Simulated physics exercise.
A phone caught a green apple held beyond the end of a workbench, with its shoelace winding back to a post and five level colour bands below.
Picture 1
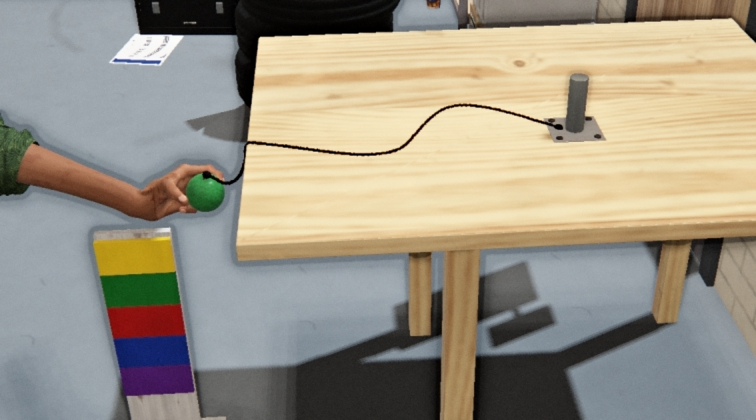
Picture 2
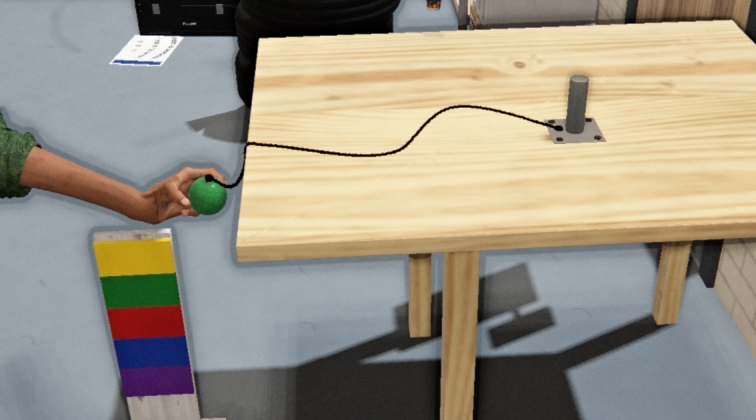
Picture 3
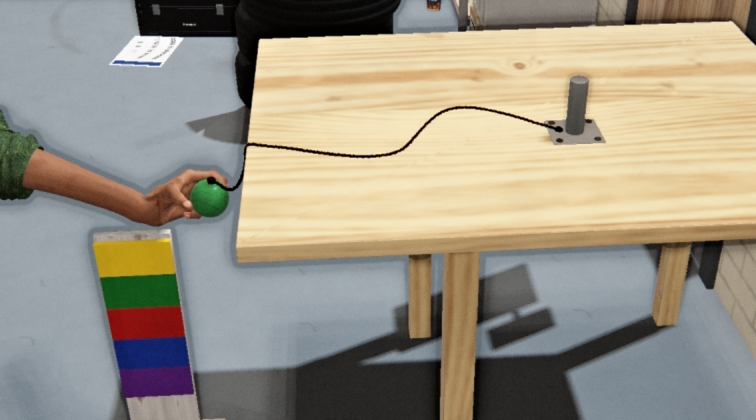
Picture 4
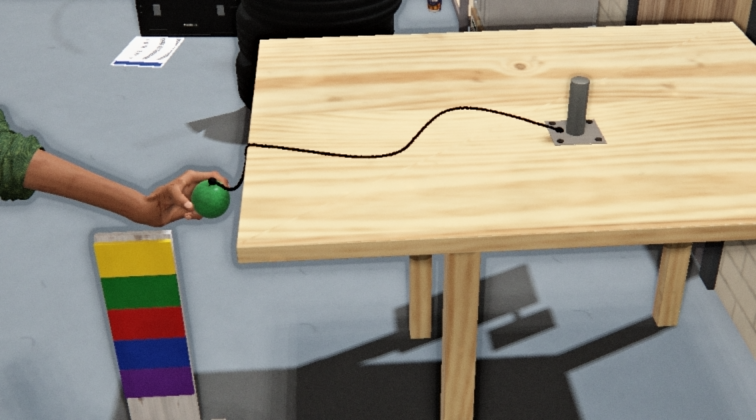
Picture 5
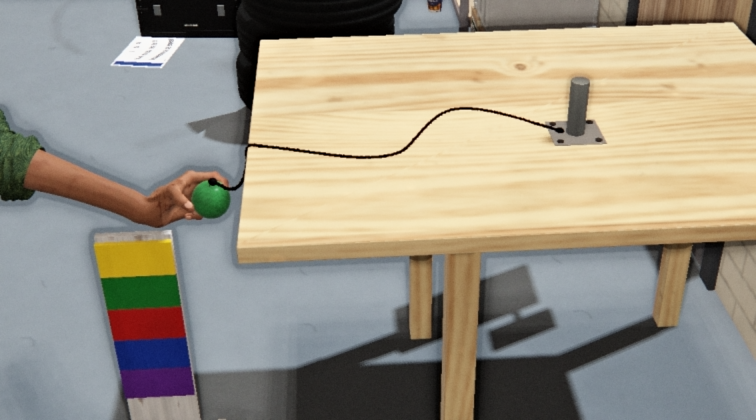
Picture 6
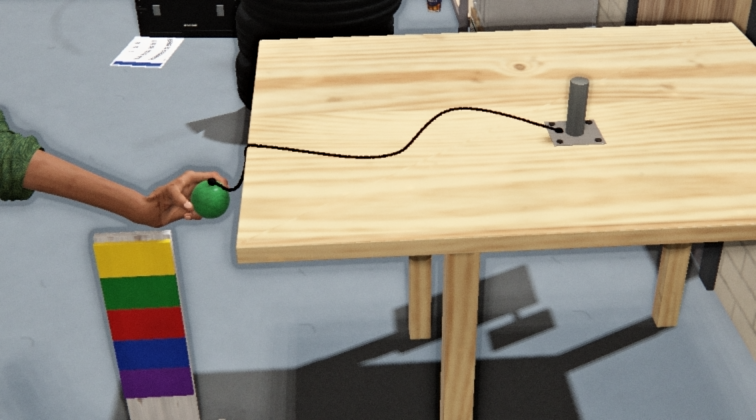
In a workshop, a hand at the left holds a green ball just beyond the end of a wooden workbench, above a board with yellow, green, red, blue and purple bands, while a dark cord winds back to a post. The hand and ball shift very slightly rightward, then stay practically still.
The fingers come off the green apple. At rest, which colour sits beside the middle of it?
Its centre is beside green.
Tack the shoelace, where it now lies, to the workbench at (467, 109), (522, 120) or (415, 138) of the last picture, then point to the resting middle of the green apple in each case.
That would be (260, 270) for the first, (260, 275) for the second and (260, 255) for the third.
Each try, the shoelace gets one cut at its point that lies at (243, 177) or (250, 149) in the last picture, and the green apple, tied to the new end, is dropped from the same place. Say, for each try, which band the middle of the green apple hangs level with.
Per try - 1: Yellow; 2: No band.
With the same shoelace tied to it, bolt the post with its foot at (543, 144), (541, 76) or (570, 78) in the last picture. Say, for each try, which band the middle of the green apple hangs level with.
In turn, red, then green, then yellow.
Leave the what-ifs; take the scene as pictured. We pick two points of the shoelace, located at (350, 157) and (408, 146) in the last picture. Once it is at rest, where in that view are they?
Final spots: (281, 133), then (345, 133).
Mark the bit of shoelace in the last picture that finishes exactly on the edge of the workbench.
Approximately at (314, 153) in the final frame.
Soon after, apple near (223, 285); level with green.
Then, apple near (285, 274); level with green.
Further on, apple near (251, 279); level with green.
At rest, apple near (260, 279); level with green. Its middle rests at the green band.
